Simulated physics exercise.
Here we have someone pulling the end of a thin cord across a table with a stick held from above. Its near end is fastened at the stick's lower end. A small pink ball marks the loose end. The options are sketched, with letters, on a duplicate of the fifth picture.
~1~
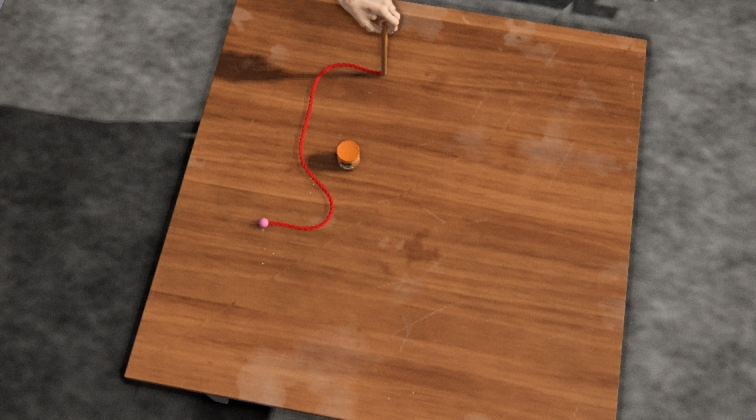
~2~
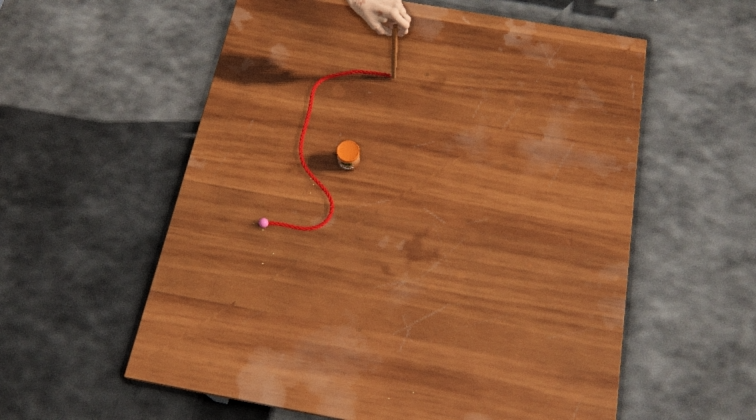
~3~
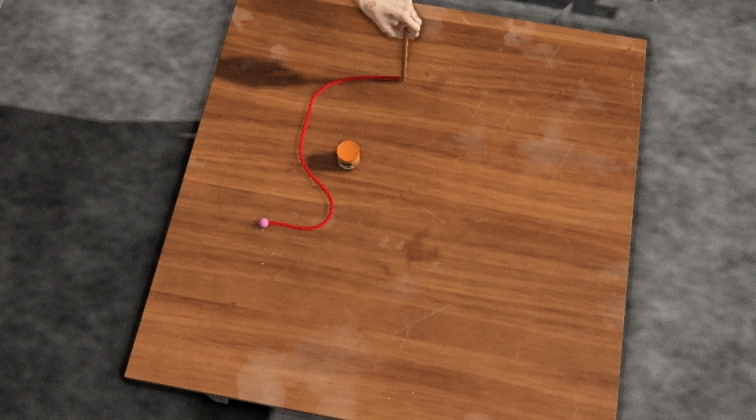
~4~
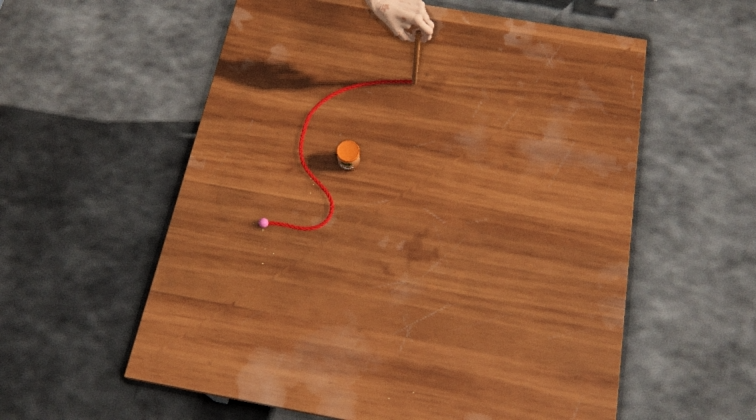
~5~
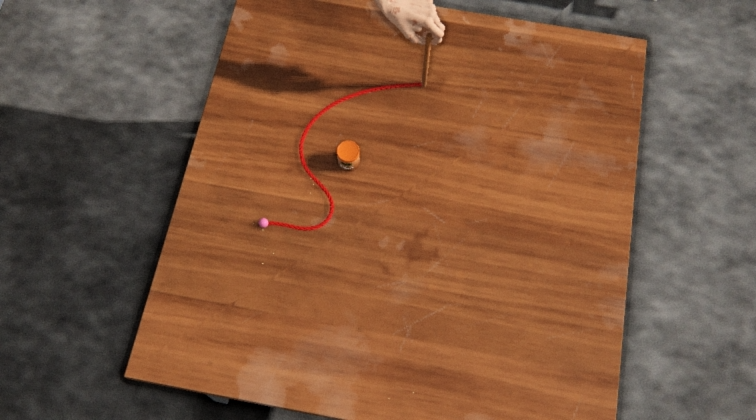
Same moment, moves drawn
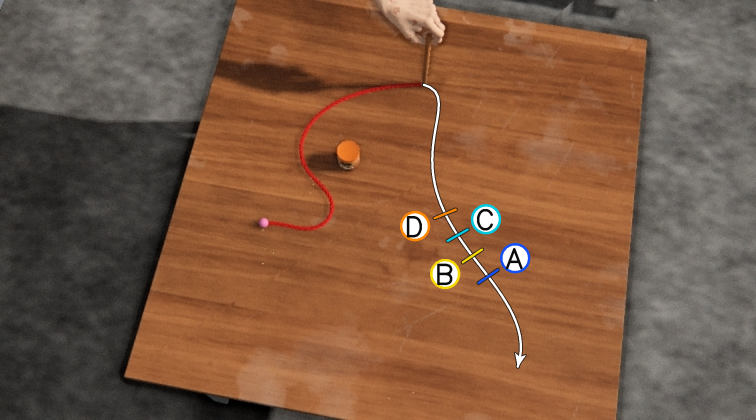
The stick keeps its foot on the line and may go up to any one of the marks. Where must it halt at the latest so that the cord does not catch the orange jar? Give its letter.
All is well up to D.
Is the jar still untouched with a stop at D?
Yes.
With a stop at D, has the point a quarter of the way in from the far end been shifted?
By then, no.
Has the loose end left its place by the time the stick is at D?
By then, no.
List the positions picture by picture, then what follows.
Free end (264, 223); orange jar (349, 156), in the first frame.
Free end (264, 223); orange jar (349, 156), in the second frame.
Free end (264, 223); orange jar (349, 156), in the third frame.
Free end (264, 223); orange jar (349, 156), in the fourth frame.
Free end (264, 223); orange jar (349, 156), in the fifth frame.
On the copy, A at (488, 277); B at (472, 256); C at (458, 235); D at (445, 214); the route from (424, 85) via (450, 223) to (518, 367).
On D. First, foot of the stick (436, 125), middle of the cord (308, 147), free end (264, 223).
Then, foot of the stick (433, 172), middle of the cord (308, 147), free end (264, 223).
Finally, foot of the stick (445, 214), middle of the cord (315, 149), free end (264, 223); nothing has been touched.
By contrast, A brings the cord against the jar; B brings the cord against the jar; C brings the cord against the jar.
